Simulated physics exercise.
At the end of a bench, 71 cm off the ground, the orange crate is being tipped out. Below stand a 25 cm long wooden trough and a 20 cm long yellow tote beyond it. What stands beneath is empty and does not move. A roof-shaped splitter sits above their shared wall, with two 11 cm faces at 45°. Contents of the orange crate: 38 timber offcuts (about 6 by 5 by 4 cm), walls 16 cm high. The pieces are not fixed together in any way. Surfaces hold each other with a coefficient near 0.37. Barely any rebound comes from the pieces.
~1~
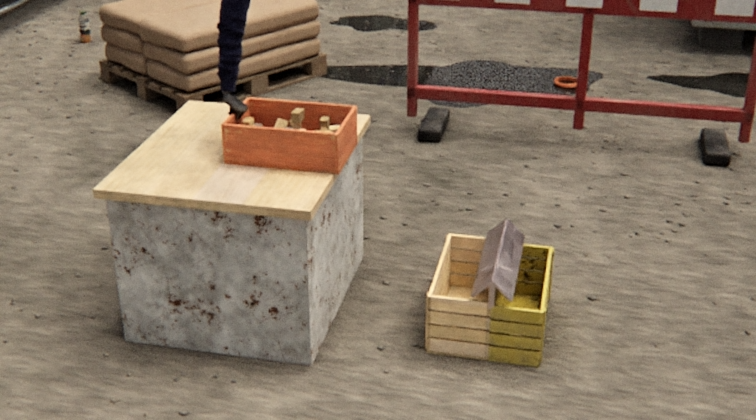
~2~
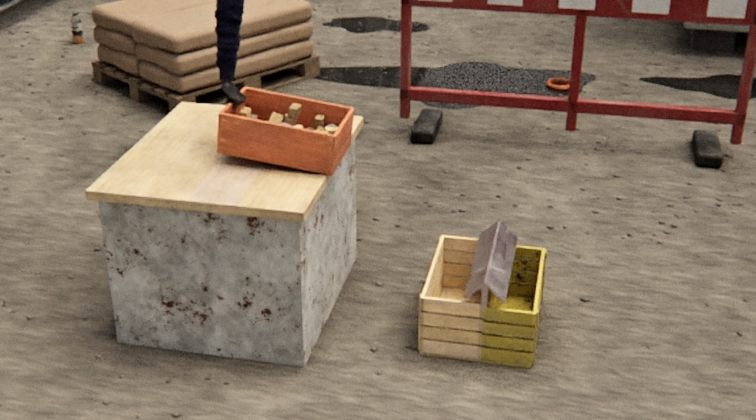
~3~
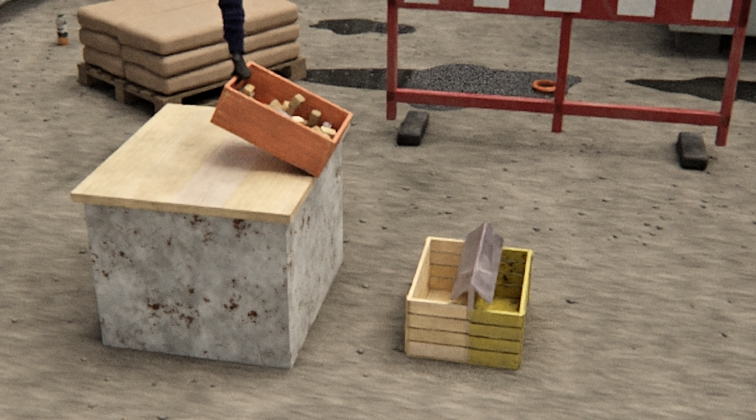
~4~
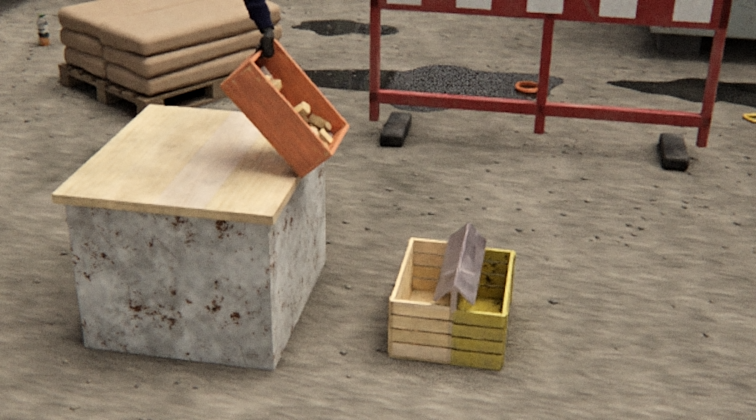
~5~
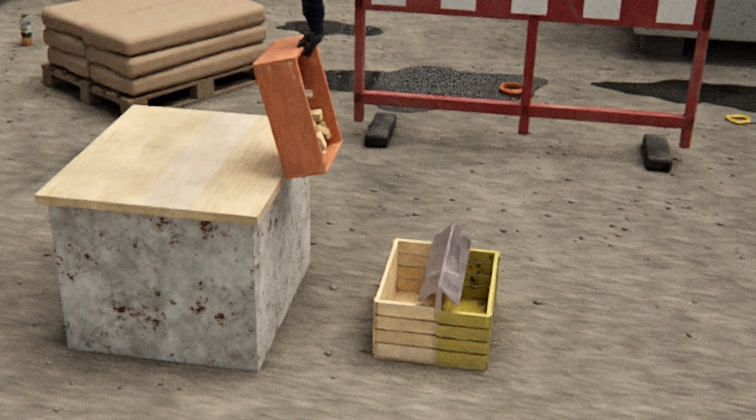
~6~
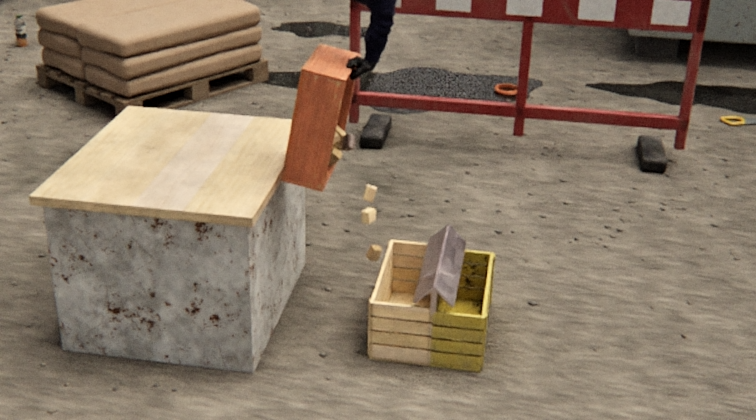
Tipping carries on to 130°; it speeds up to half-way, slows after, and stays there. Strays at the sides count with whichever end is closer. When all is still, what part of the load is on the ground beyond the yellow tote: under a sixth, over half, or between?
The fraction stays shy of a sixth.
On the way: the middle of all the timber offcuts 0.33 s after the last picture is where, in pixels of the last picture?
I'd put it close to (349, 202).
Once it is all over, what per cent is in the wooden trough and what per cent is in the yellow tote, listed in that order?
Shares, in order: About 30 percent and 0 percent.
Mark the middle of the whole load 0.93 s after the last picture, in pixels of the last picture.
Estimated centre in the last picture: (371, 316).
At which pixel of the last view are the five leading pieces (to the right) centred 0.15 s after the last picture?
About (394, 268).
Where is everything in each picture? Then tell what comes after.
In the first picture (places track the rim corner closest to us here), orange crate (335, 134); wooden trough (488, 302); tipped 0°; all still inside.
In the second picture, orange crate (333, 135); tipped 7°.
In the third picture, orange crate (332, 141); tipped 24°.
In the fourth picture, orange crate (331, 152); tipped 49°.
In the fifth picture, orange crate (326, 170); tipped 76°.
In the sixth picture, orange crate (324, 188); wooden trough (430, 308); tipped 101°; 4 out, the lowest offcut at (374, 253).
Then, 0.15 s after the last picture, tilt 114°; 27 still in the orange crate, 3 in the wooden trough and 8 in the air.
Then, 0.33 s after the last picture, tilt 126°; 12 still in the orange crate, 7 in the wooden trough, 1 on the ground short of the wooden trough and 18 in the air.
Then, 0.60 s after the last picture, tilt 130°; 12 in the wooden trough, 14 on the ground short of the wooden trough and 12 in the air.
When it is over (0.93 s after the last picture), 12 in the wooden trough and 26 on the ground short of the wooden trough. Asked share, 0 of 38, 0 per cent.
